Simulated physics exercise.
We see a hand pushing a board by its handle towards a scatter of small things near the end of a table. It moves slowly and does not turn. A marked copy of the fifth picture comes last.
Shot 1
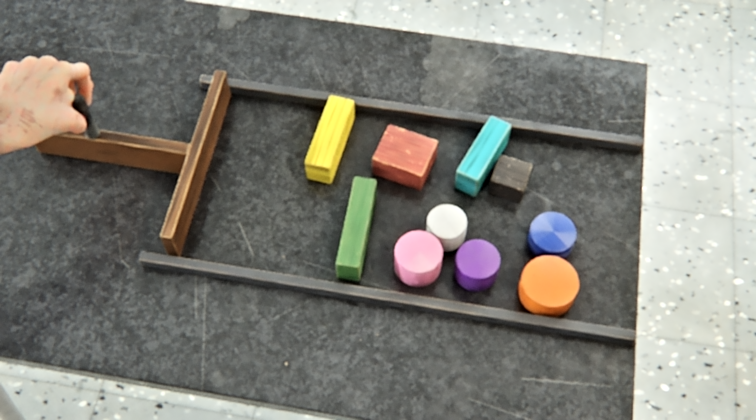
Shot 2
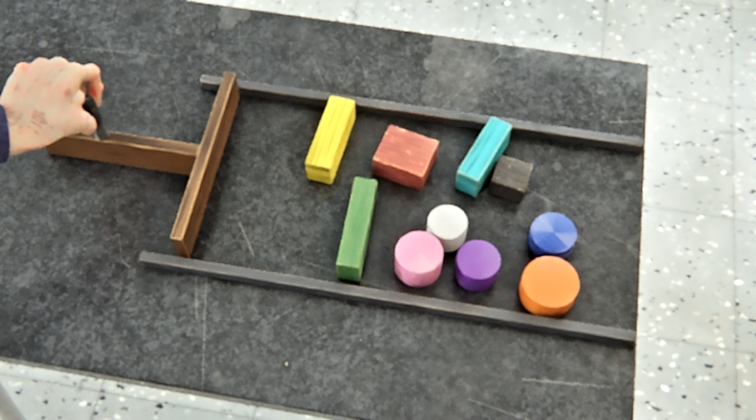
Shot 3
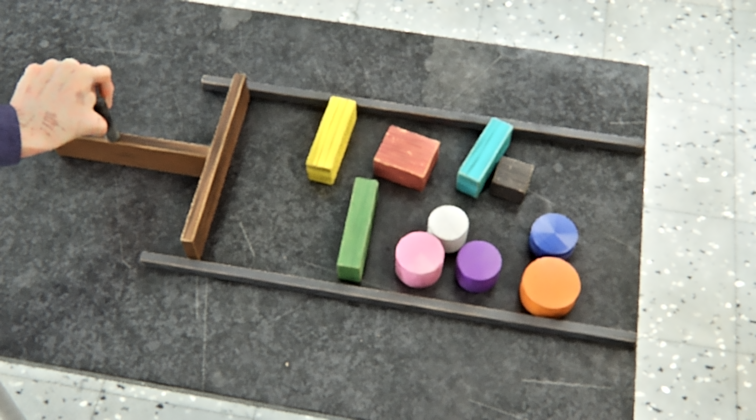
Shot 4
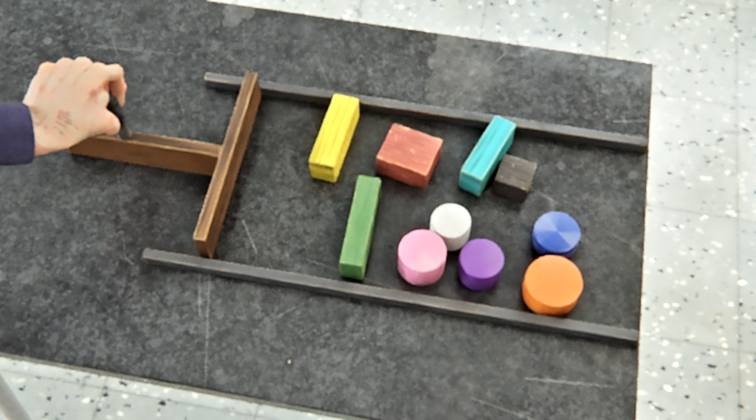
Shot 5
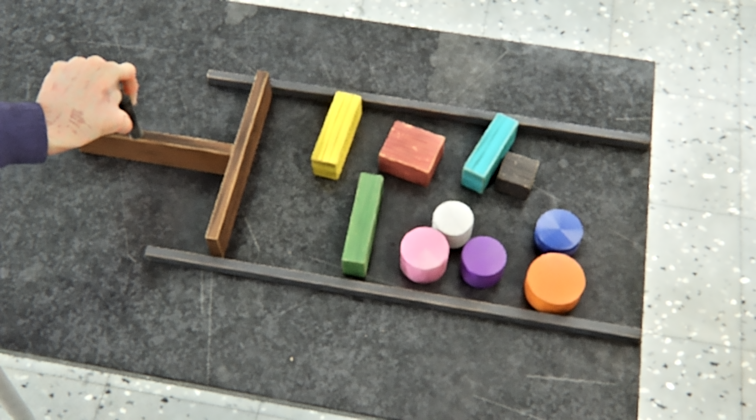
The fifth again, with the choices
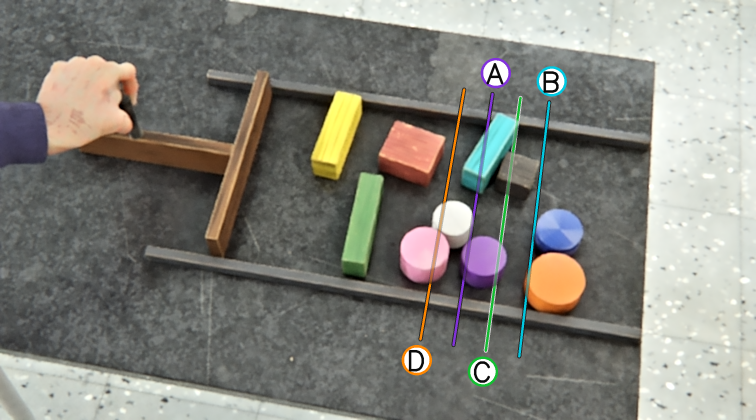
A hand slowly slid a wooden board by its handle to the right between two dark rails, drawing closer to a scatter of colorful blocks and round pieces, which stayed where they were.
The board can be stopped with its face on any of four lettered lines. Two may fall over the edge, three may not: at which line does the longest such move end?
No farther than B.
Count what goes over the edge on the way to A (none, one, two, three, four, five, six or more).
By then, none.
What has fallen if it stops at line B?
It is the black block.
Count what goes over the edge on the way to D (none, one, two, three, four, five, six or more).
The count is none.
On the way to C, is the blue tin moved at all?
By then, yes.
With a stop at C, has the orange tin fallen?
No.
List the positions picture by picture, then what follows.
The first picture shows yellow stick (330, 139); blue tin (552, 237); white tin (446, 228).
The second picture shows board (204, 151); red block (406, 158).
The third picture shows board (214, 153); purple tin (478, 267).
The fourth picture shows board (227, 151); pink tin (422, 258).
The fifth picture shows board (238, 150); black block (517, 176); yellow stick (337, 135); blue tin (558, 235).
On the marked copy, A at (475, 210); B at (535, 220); C at (504, 215); D at (444, 205).
With B. Early on, board (343, 167); yellow stick (373, 141); orange tin (554, 284).
Further on, board (450, 184); orange tin (581, 290); black block (581, 185).
At the end, board (536, 197); black block over the edge; orange tin (640, 302); one fallen.
As for the rest, A is within the limit but short; C is within the limit but short; D is within the limit but short.
